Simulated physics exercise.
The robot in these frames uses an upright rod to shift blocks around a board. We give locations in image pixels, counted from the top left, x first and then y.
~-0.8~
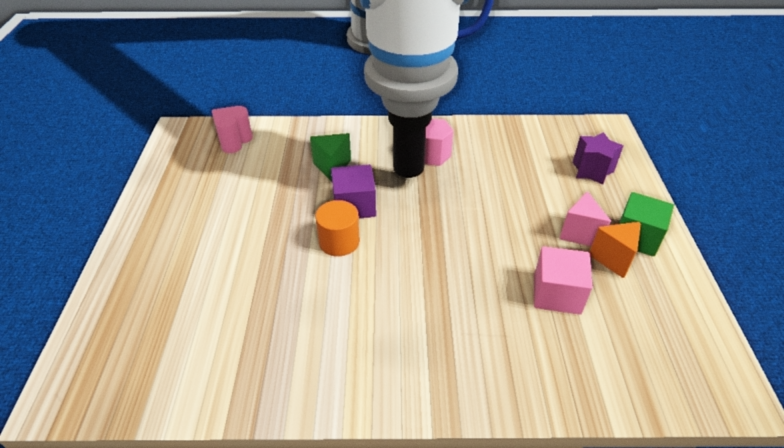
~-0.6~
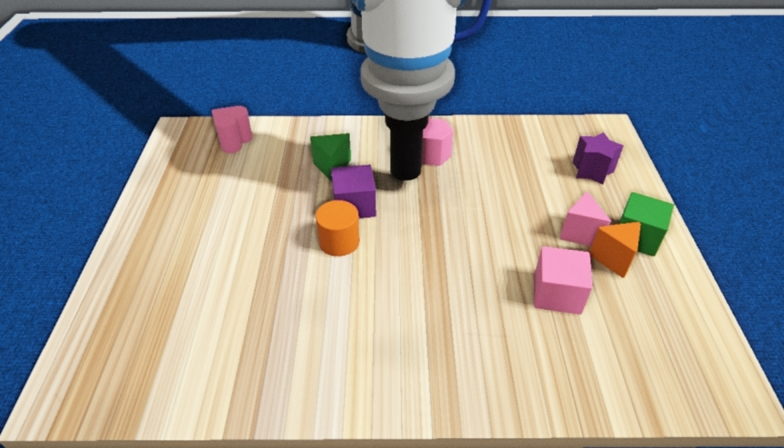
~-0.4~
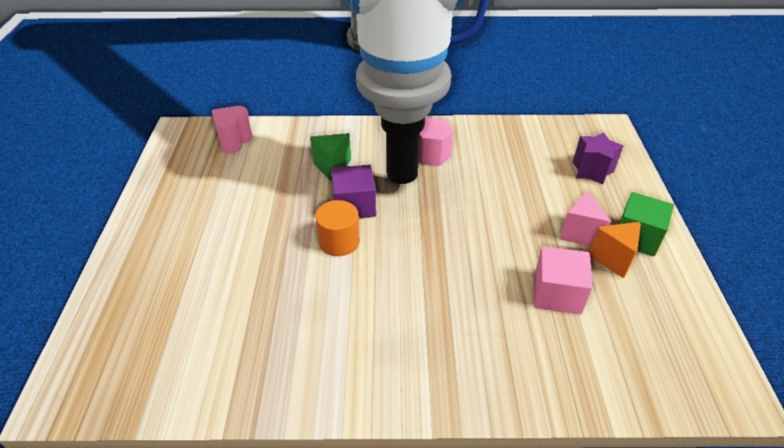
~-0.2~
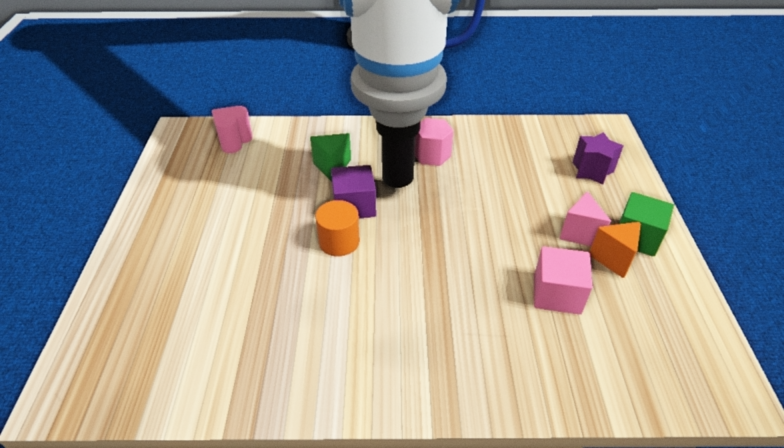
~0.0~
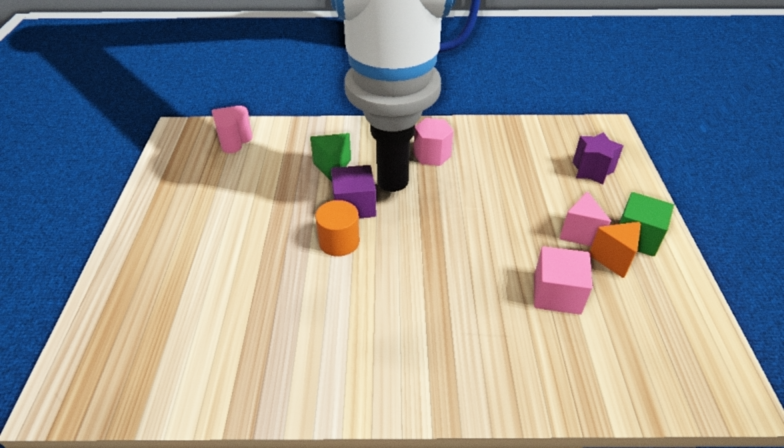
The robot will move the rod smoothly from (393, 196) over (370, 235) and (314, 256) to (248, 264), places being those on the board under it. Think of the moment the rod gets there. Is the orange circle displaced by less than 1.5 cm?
In short: No.
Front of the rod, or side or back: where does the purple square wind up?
By the time the path ends, the purple square has slid off to the side or behind.
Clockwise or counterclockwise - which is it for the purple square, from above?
Spin direction: Clockwise.
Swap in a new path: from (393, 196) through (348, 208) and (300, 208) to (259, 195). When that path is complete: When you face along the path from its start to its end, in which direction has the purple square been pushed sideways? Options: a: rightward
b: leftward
That would be b.
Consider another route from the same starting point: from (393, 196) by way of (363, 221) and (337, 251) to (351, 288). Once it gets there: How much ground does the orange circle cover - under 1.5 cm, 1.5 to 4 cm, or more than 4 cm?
Offset: Above 4 cm.
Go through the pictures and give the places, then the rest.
Rod tip (409, 168); block tops, orange circle (337, 214); purple square (353, 178); pink hexagonal block (434, 128), in the first frame.
Rod (406, 171); blocks unchanged, in the second frame.
Rod (402, 175); blocks unchanged, in the third frame.
Rod (398, 178); blocks unchanged, in the fourth frame.
Rod (393, 182); orange circle (337, 214); purple square (353, 178); pink hexagonal block (434, 128), in the fifth frame.
What follows on the original path. One third of the way, rod (369, 221); orange circle (331, 217); purple square (344, 183), turned 30° clockwise.
Two thirds of the way, rod (311, 242); orange circle (269, 229); purple square (344, 183), turned 30° clockwise.
At the end, rod (244, 250); orange circle (202, 231); purple square (344, 183), turned 30° clockwise; pink hexagonal block in place.
